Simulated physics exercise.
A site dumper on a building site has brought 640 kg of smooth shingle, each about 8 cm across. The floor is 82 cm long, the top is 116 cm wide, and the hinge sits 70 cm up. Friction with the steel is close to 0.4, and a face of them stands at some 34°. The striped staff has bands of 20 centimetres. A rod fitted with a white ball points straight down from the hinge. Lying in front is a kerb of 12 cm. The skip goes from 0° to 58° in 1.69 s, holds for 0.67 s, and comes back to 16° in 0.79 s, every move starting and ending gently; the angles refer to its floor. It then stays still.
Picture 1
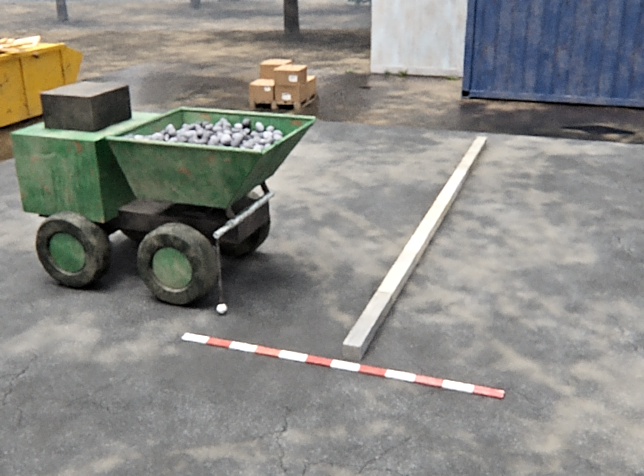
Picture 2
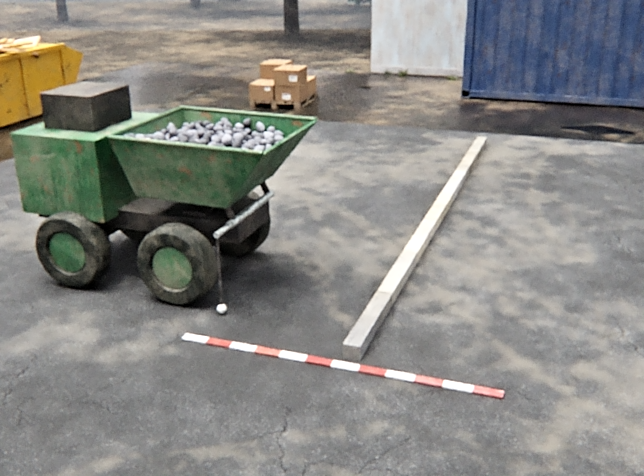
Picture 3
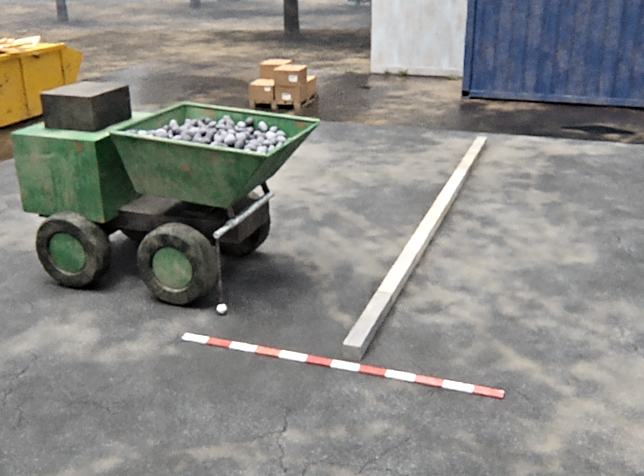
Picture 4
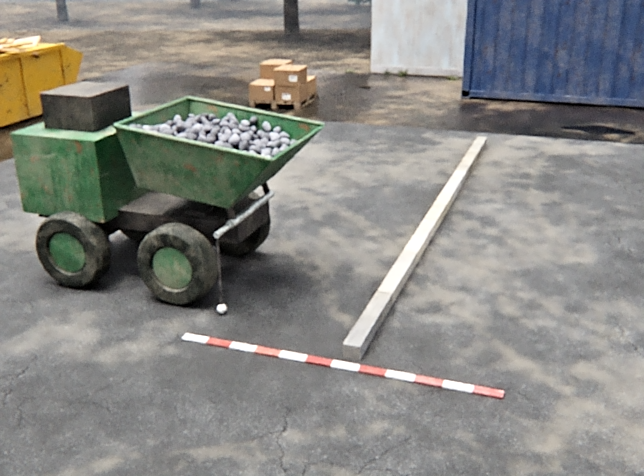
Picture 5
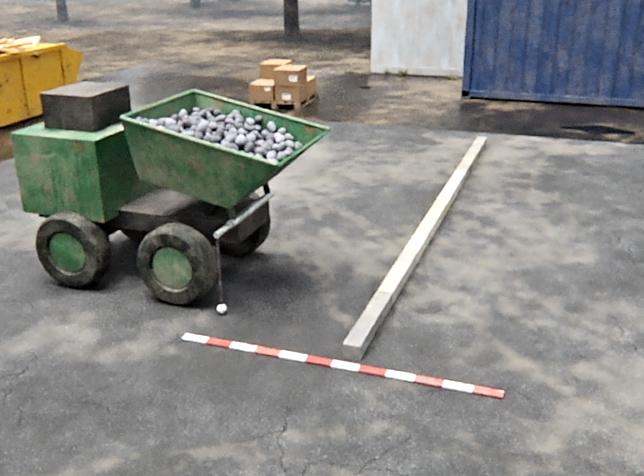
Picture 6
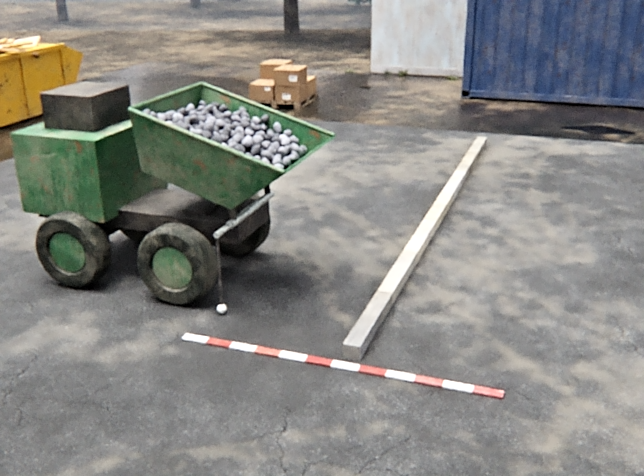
At the start, a green dumper loaded with smooth grey stones stands on a paved yard, its skip level, near a long pale kerb and a red-and-white staff. The skip then tilts gradually, its back rising and lip angling down to the right, while the stones stay heaped inside.
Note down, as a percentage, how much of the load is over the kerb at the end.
Approximately 25 out of 100.
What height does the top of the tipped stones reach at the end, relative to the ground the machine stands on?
Roughly 26 cm above ground level.
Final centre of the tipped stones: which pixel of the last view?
I'd point to around (374, 298).
A little later the floor is at 49°; 100 % in the skip; the foremost stones are at (316, 198).
Then the floor is at 58°; 86 % in the skip, 13 % on this side of the kerb; the foremost stones are at (387, 284).
Later still the floor is at 16°; 40 % in the skip, 35 % on this side of the kerb, 25 % over the kerb; the foremost stones are at (601, 355).
In the end the floor is at 16°; 40 % in the skip, 35 % on this side of the kerb, 25 % over the kerb; the foremost stones are at (601, 355).
